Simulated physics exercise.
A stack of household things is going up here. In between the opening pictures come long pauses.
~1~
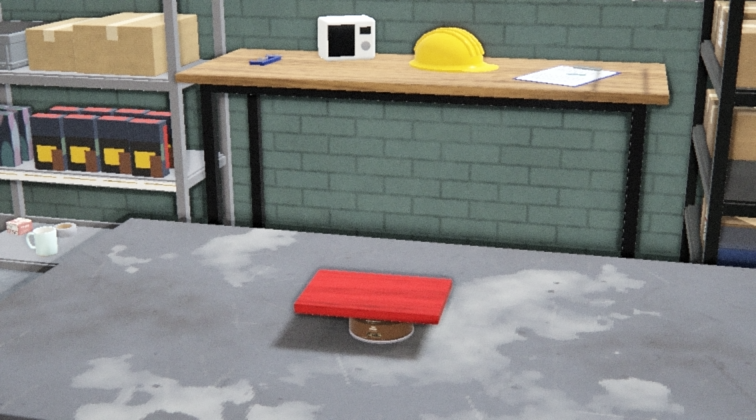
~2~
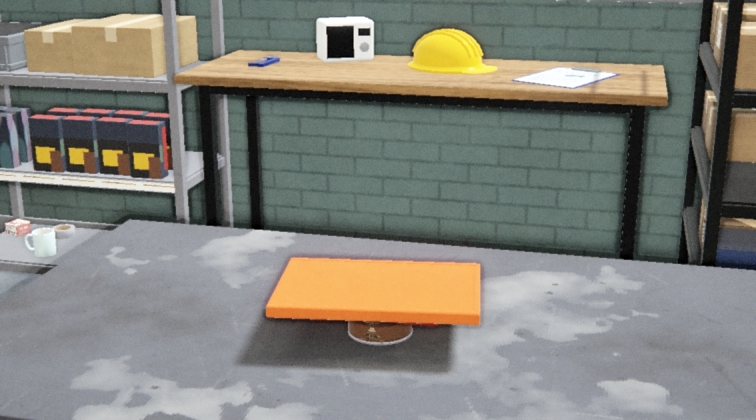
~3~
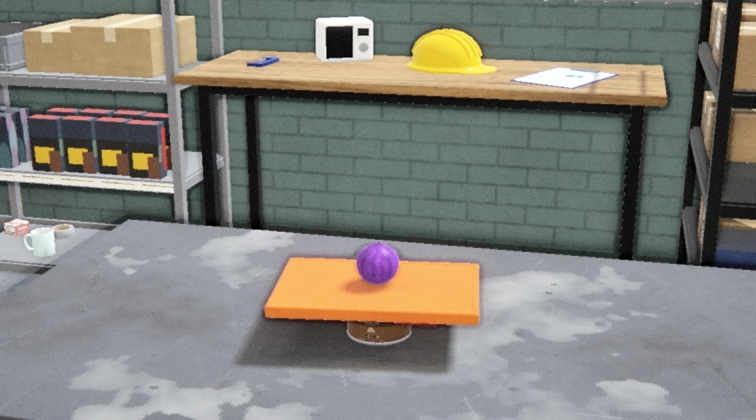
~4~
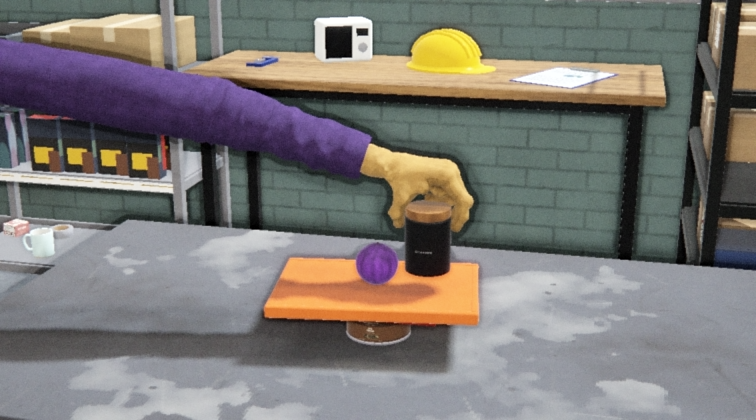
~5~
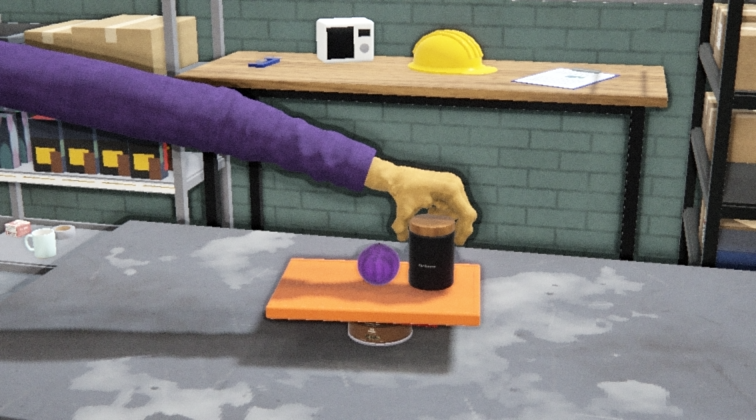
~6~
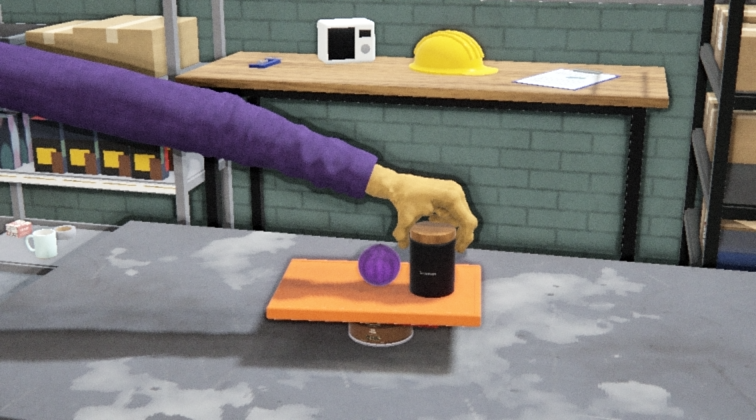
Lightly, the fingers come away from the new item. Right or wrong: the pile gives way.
Wrong.
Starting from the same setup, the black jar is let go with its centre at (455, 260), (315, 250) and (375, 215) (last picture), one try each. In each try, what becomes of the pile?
Try 1: Stable. Try 2: Stable. Try 3: Falls over.
Then, 0.20 s later than the last frame, all is still.
Then, 0.40 s later than the last frame, black jar resting near (432, 260).
When it is over, all 5 as before. End places, in pixels of the last picture, black jar near (432, 260). The pile keeps its balance.
